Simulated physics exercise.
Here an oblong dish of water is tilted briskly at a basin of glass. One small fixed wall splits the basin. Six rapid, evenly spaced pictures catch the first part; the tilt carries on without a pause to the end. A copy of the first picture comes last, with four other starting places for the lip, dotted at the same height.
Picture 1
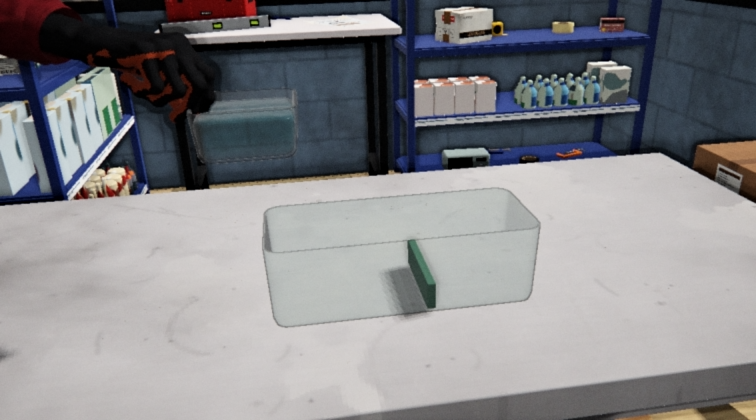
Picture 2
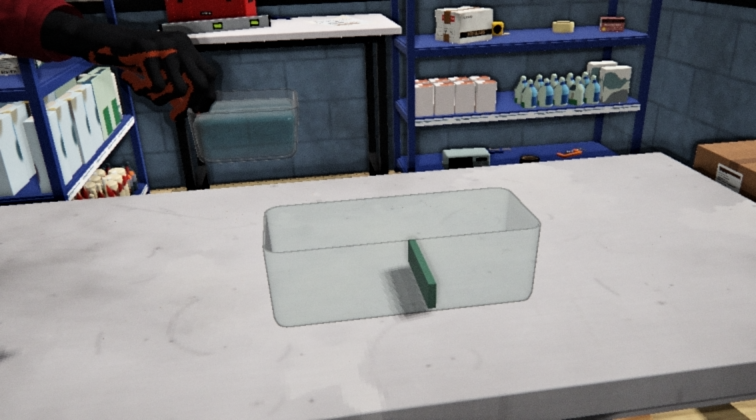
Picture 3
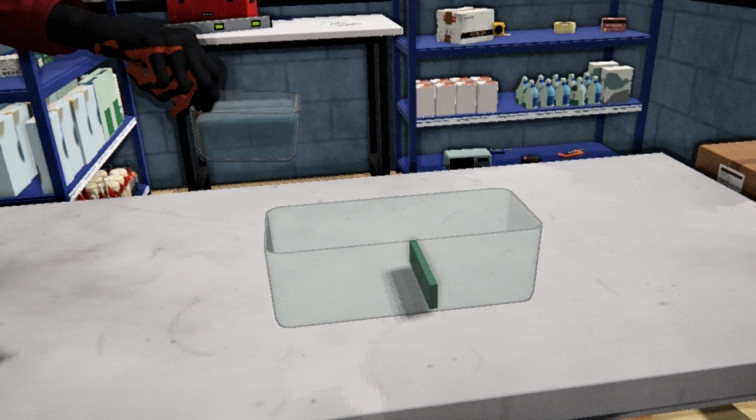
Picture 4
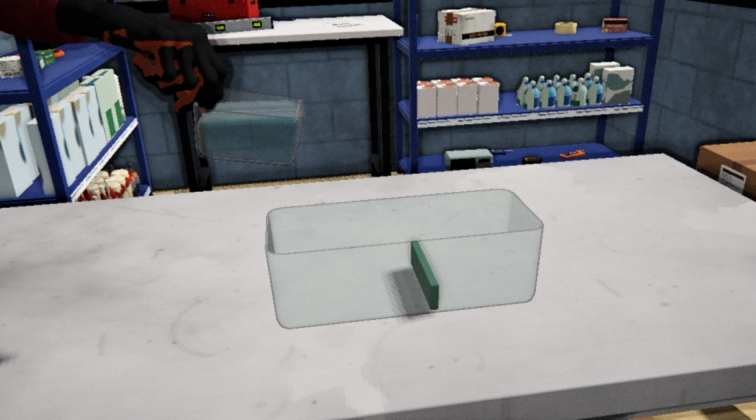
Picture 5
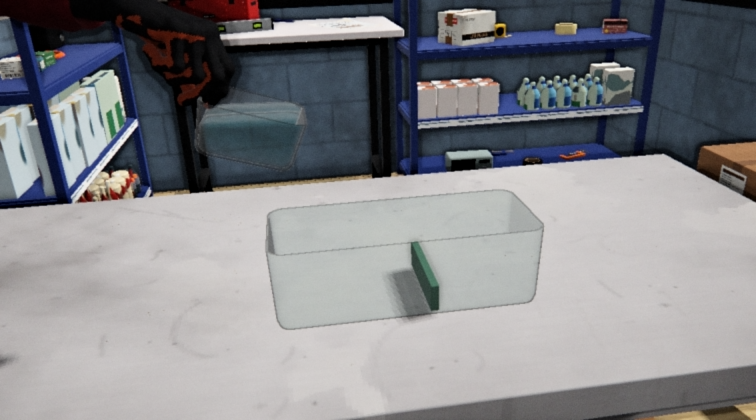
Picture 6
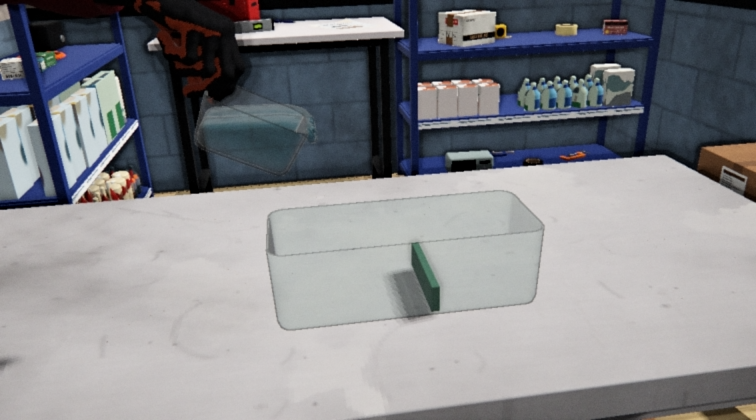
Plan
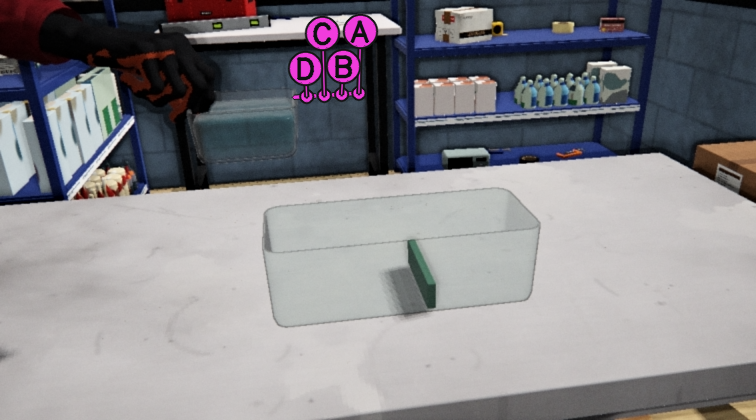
At first, a dark-gloved hand holds a clear oblong dish of water upright, above and behind a glass basin with a green wall inside. The hand then tilts the dish gradually toward the right. By the end, the dish leans noticeably and water just crosses its lip, while the basin stays still.
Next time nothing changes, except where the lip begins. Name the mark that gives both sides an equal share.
A is best.
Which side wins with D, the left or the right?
More ends on the left.
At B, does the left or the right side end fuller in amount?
The left one.
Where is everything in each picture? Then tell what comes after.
Upright, lip at (294, 97); basin from (274, 324) to (530, 296); top of the wall at (421, 260); nothing has left yet, in the first frame.
Upright, lip at (295, 98); nothing has left yet, in the second frame.
Tipped about 5°, lip at (298, 101); nothing has left yet, in the third frame.
Tipped about 10°, lip at (301, 107); nothing has left yet, in the fourth frame.
Tipped about 17°, lip at (303, 114); water is over the lip, down to (303, 114), in the fifth frame.
Tipped about 26°, lip at (305, 123); water is over the lip, down to (311, 134), in the sixth frame.
On the marked copy, A at (358, 93); B at (341, 94); C at (324, 95); D at (306, 96).
For dot A, about 50 % ends left of the wall and 49 % right of it.
For dot B, about 90 % ends left of the wall and 9 % right of it.
For dot C, about 93 % ends left of the wall and 6 % right of it.
For dot D, about 91 % ends left of the wall and 8 % right of it.
